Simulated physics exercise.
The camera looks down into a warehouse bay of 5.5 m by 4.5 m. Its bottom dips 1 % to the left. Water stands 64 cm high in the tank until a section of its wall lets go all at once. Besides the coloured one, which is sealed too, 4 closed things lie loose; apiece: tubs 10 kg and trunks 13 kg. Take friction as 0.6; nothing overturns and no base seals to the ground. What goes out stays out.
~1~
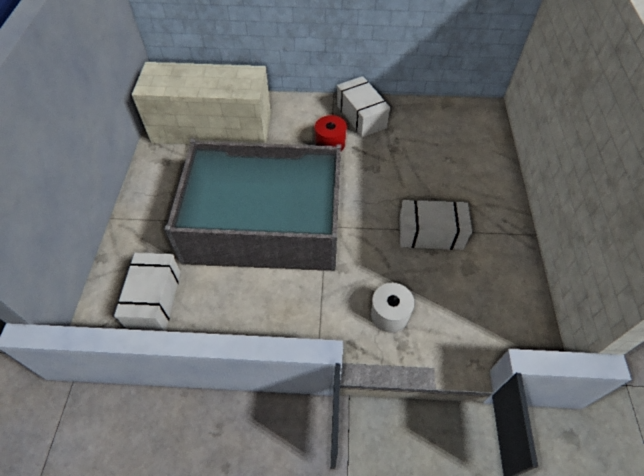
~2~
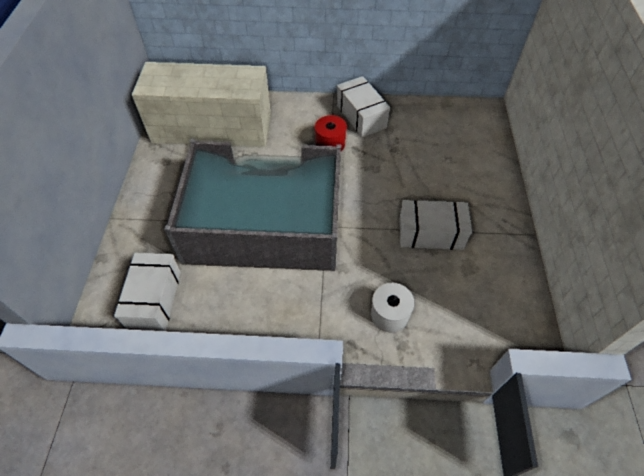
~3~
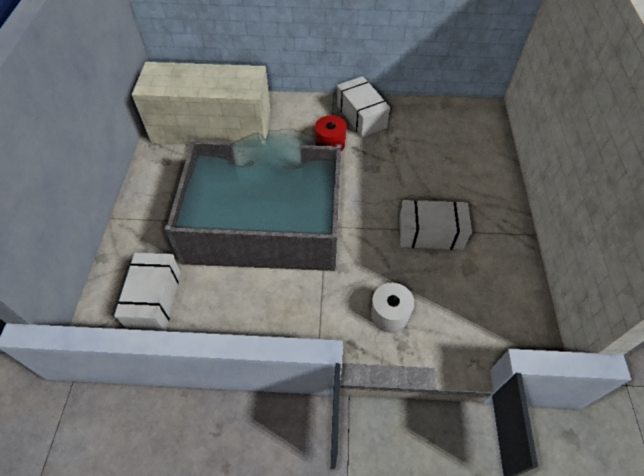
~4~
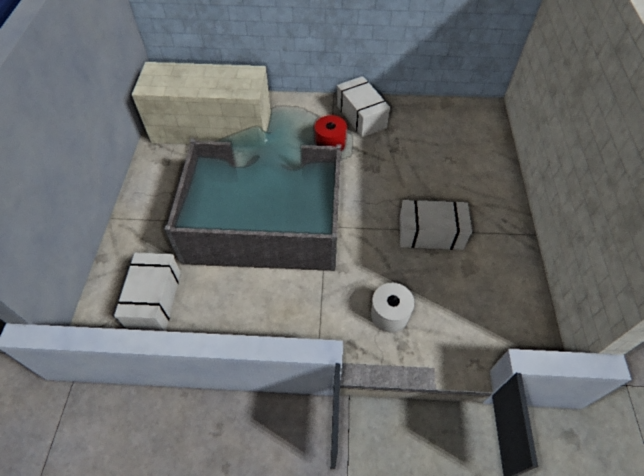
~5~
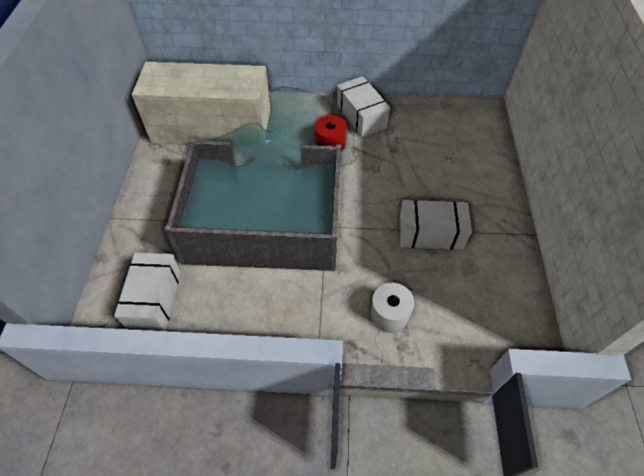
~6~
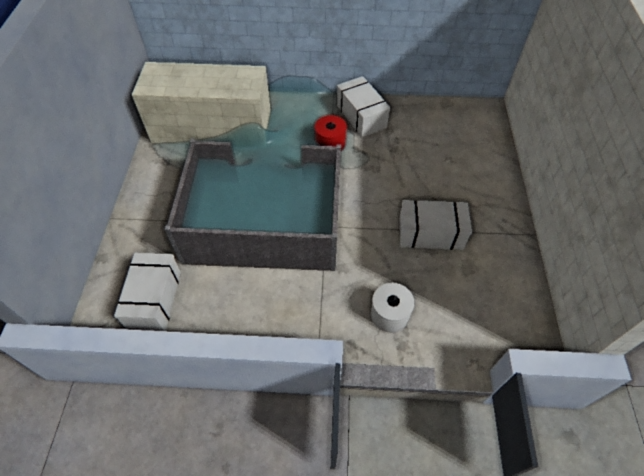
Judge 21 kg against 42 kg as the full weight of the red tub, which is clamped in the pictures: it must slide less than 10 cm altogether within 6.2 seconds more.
For it, only the larger load is enough.
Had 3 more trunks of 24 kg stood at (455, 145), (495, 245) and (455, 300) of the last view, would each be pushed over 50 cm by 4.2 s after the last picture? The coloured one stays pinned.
In turn: More, short of it, under.
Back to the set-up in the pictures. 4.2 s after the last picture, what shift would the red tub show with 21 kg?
Roughly 30 cm.
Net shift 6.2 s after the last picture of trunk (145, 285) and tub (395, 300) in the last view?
In turn: 120 cm, 10 cm.
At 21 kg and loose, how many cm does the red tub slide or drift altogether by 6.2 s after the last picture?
About 30 cm.
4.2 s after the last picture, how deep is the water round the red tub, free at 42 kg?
About 4 cm.
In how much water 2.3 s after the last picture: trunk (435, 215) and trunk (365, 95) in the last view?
Roughly 1 and 3 cm.
Then, 0.6 s after the last picture the red tub would be 26 cm from its start with 21 kg and 0 cm from its start with 42 kg; 10 cm of water round it then.
Then, 2.3 s after the last picture the red tub would be 29 cm from its start with 21 kg and 0 cm from its start with 42 kg; 6 cm of water round it then.
Then, 4.2 s after the last picture the red tub would be 29 cm from its start with 21 kg and 0 cm from its start with 42 kg; 4 cm of water round it then.
Then, 6.2 s after the last picture the red tub would be 29 cm from its start with 21 kg and 0 cm from its start with 42 kg; 4 cm of water round it then.
